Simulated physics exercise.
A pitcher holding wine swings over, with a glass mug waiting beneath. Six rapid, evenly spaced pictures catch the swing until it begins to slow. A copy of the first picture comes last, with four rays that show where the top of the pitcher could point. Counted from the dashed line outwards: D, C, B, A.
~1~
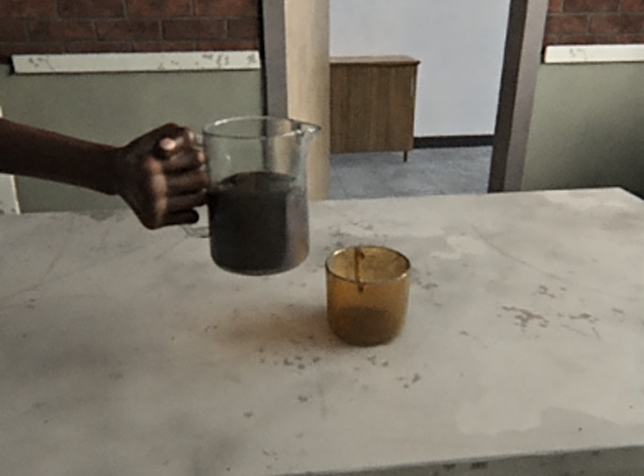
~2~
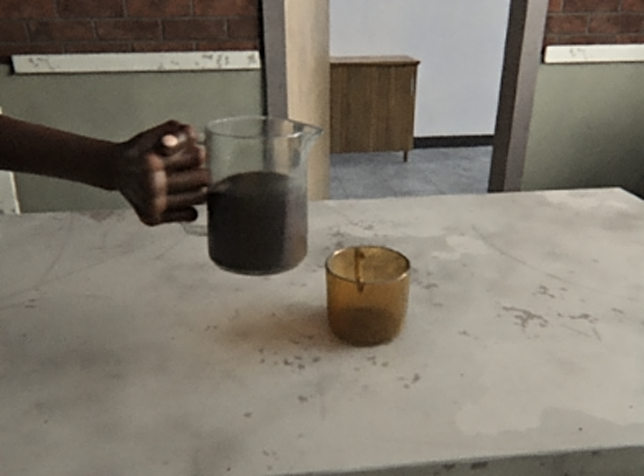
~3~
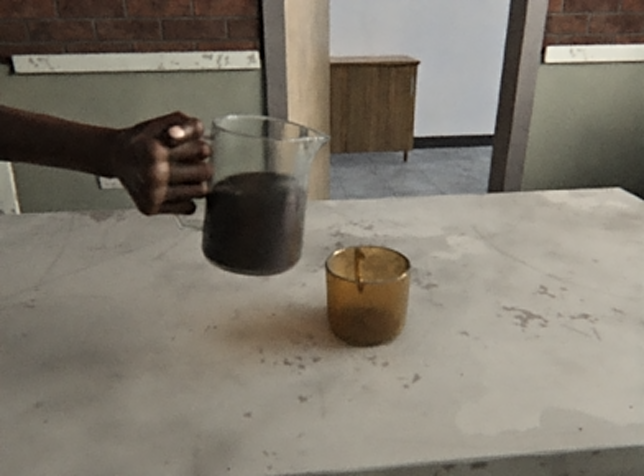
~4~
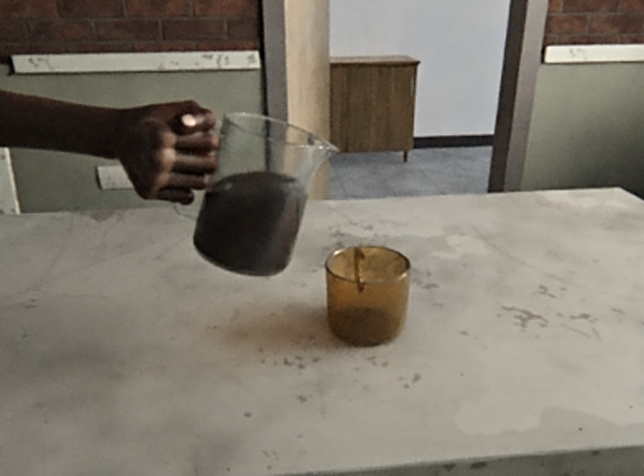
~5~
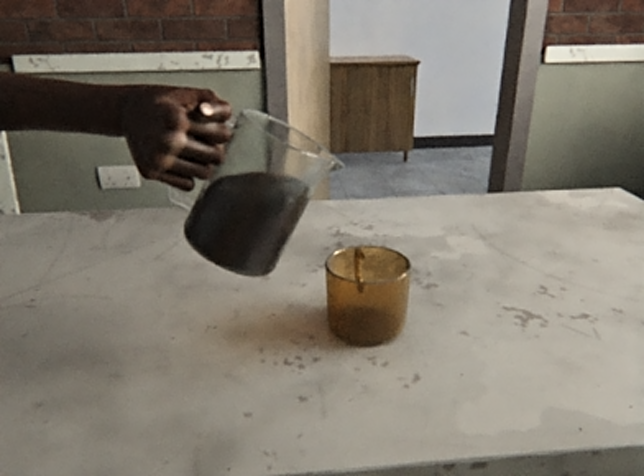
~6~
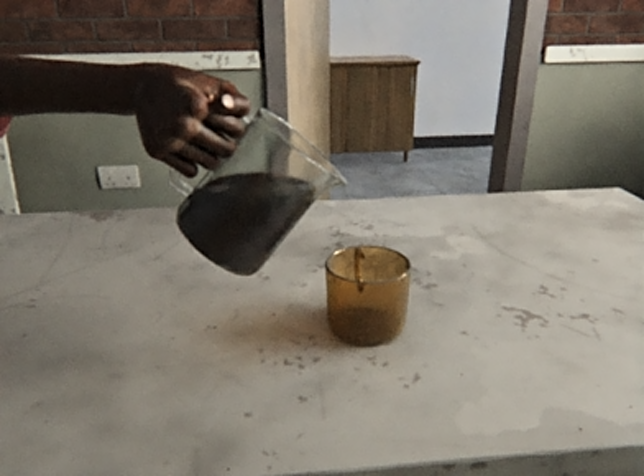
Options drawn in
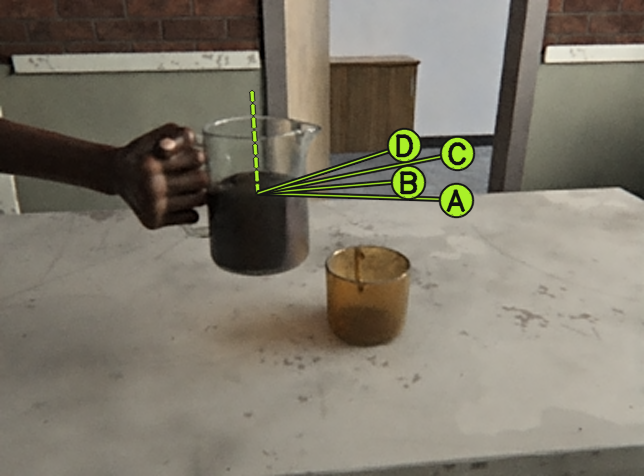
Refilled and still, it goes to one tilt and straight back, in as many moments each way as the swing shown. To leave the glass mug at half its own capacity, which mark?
D.
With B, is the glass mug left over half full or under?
Over.
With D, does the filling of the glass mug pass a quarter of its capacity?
Yes, clearly.
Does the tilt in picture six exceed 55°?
No.
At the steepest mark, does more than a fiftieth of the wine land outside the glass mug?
Yes, it does.
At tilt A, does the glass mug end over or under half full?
Over half.
On the marked copy, A at (439, 199); B at (391, 182); C at (440, 156); D at (387, 151).
For tilt A, the glass mug ends with about 83 % of what it can hold; 16 % of the wine is spilt.
For tilt B, the glass mug ends with about 76 % of what it can hold; 9 % of the wine is spilt.
For tilt C, the glass mug ends with about 68 % of what it can hold.
For tilt D, the glass mug ends with about 50 % of what it can hold.
